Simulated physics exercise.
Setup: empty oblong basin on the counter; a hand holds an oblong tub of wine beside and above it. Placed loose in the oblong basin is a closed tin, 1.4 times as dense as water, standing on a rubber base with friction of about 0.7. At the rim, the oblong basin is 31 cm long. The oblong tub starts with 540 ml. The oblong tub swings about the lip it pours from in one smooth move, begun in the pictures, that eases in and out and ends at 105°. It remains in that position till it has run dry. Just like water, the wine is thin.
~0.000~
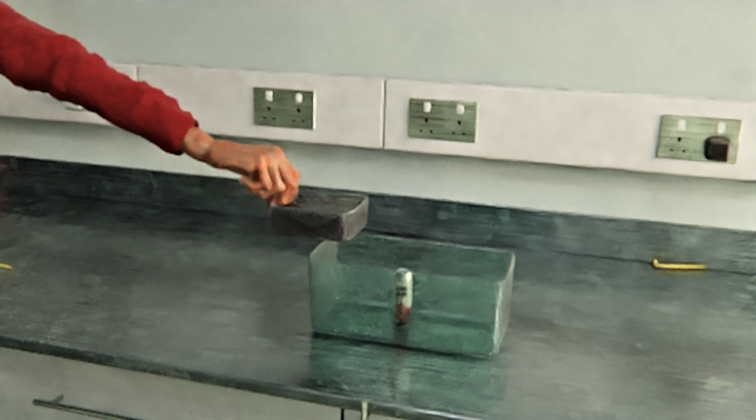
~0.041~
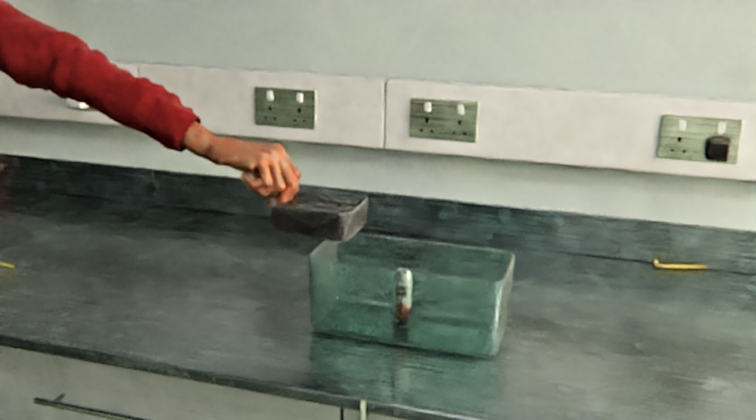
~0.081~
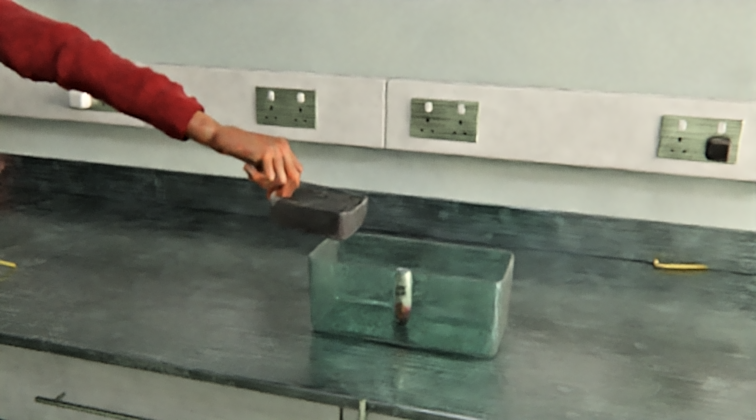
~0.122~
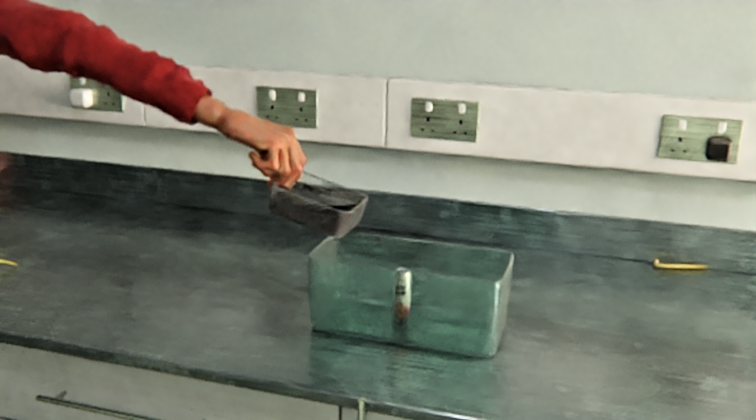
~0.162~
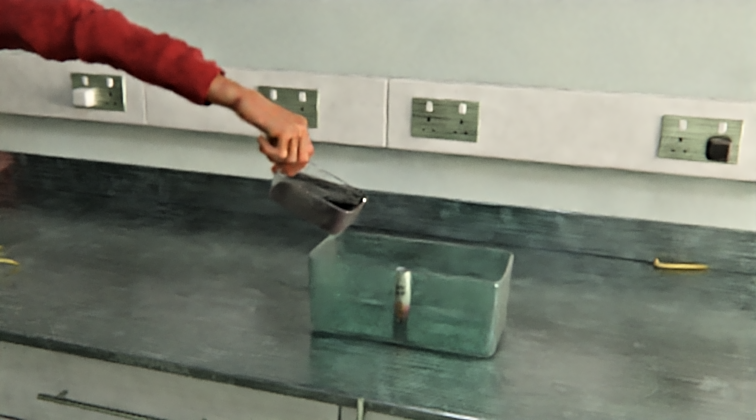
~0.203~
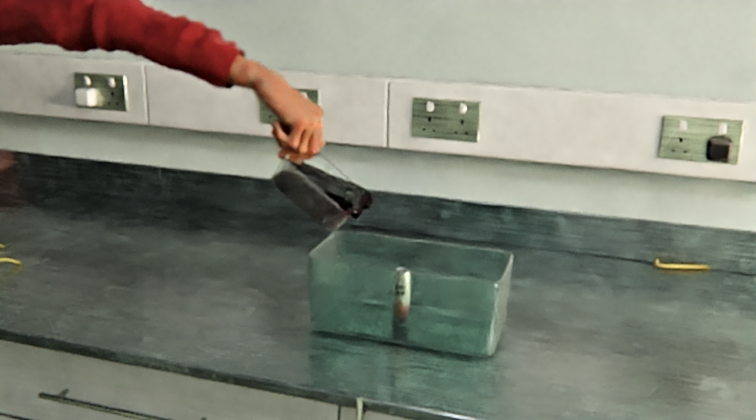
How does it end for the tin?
Watch, it's going to keep its feet.
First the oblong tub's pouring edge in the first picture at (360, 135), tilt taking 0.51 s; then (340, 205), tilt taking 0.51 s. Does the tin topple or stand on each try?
Try 1: Still standing; try 2: Tipped over.
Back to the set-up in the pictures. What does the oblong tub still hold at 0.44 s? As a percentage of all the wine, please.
Around 14 in a hundred.
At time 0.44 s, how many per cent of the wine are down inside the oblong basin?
Near 32 in a hundred.
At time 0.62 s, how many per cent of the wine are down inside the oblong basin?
I reckon close to 94 per cent.
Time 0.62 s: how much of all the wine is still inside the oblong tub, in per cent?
I'd estimate some 1 per cent.
By 0.44 s the tilt is 101° and 13 per cent is still to pour; the tin stands where it began.
By 0.62 s the tilt is 105° and 1 per cent is still to pour; the tin stands where it began.
By 0.81 s the tilt is 105° and 0 per cent is still to pour; the tin stands where it began.
By 1.01 s the tilt is 105° and 0 per cent is still to pour; the tin stands where it began.
At rest the tin stands where it began.
